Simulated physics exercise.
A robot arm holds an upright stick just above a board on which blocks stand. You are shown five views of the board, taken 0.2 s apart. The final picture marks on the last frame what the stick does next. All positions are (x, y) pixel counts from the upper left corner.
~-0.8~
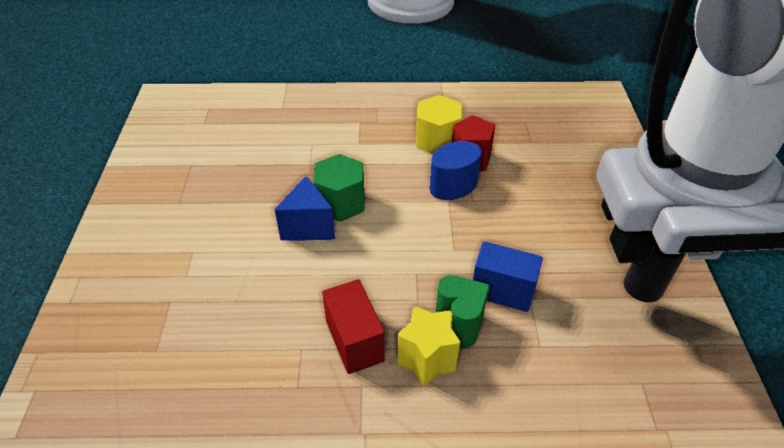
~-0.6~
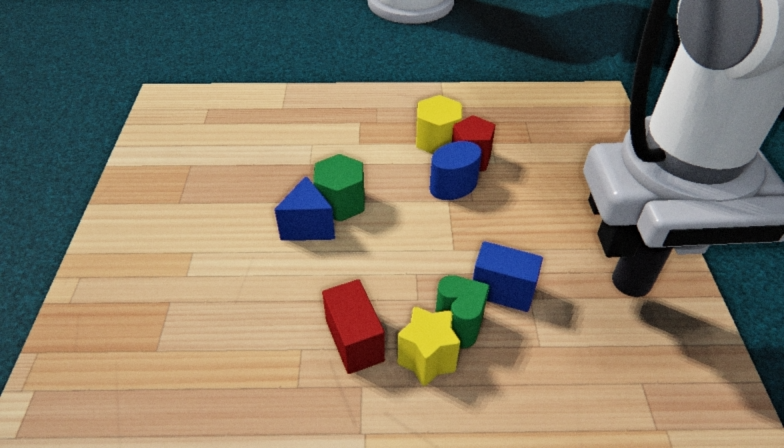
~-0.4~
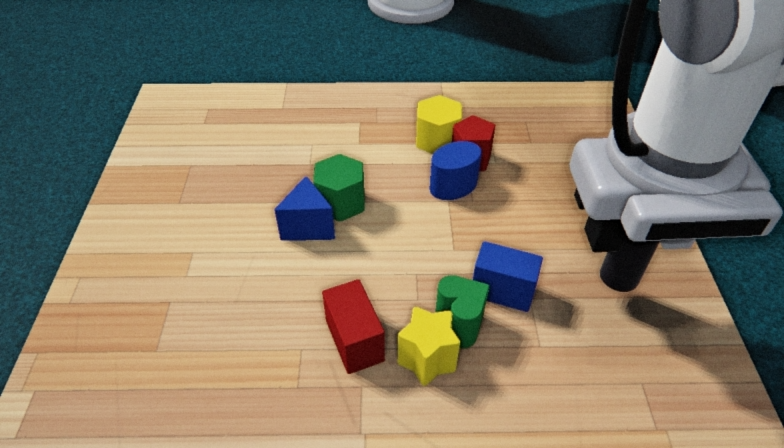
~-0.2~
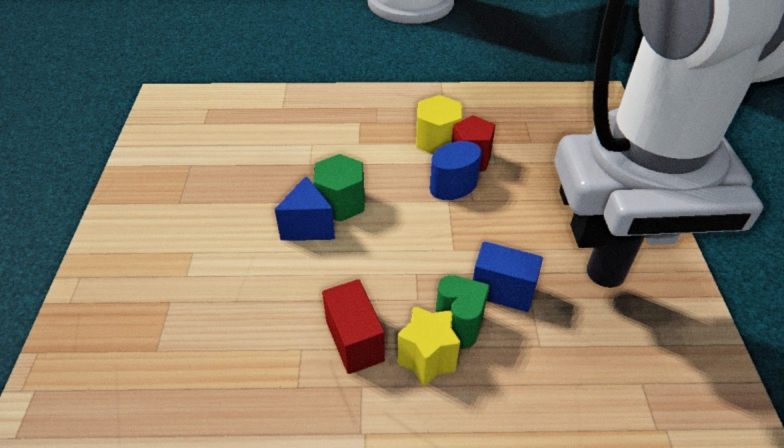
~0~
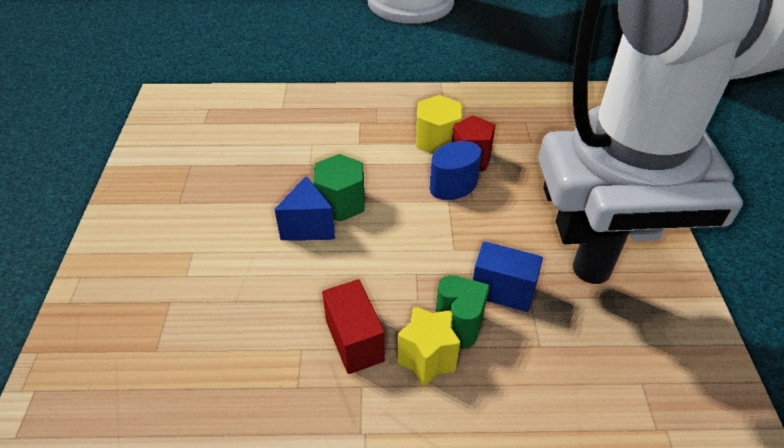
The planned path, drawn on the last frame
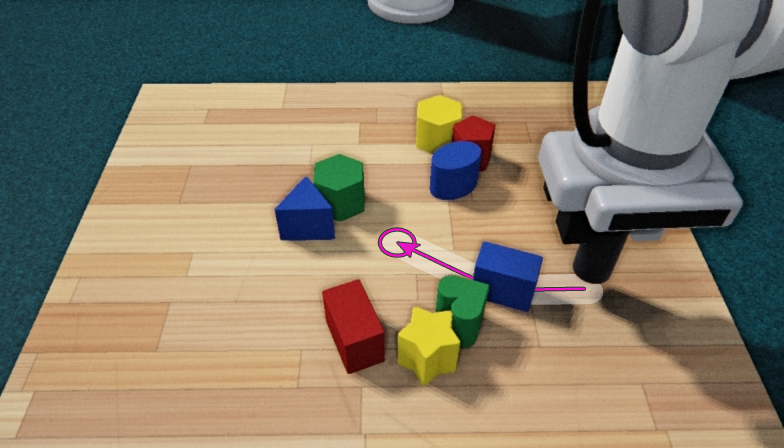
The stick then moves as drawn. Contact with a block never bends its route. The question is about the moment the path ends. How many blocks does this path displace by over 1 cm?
The number is one.
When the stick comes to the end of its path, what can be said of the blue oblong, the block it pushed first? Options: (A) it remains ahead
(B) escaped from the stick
Correct choice: B.
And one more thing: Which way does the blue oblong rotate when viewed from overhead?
It goes anticlockwise.
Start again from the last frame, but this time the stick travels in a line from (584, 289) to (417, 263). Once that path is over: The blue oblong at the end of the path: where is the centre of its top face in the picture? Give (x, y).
The top centre is at (406, 269).
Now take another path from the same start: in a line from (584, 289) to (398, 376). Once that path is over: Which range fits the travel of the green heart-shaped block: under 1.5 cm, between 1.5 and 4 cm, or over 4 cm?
My answer is that it shifts 1.5 to 4 cm.
Drawn move, from (584, 289) by way of (517, 289) and (453, 269) to (397, 242).
What follows on the original path. One third of the way, stick at (521, 270); blue oblong at (471, 263).
Two thirds of the way, stick at (455, 250); blue oblong at (418, 261), turned 55° anticlockwise.
At the end, stick at (397, 223); green heart-shaped block still; blue oblong at (408, 259), turned 75° anticlockwise.
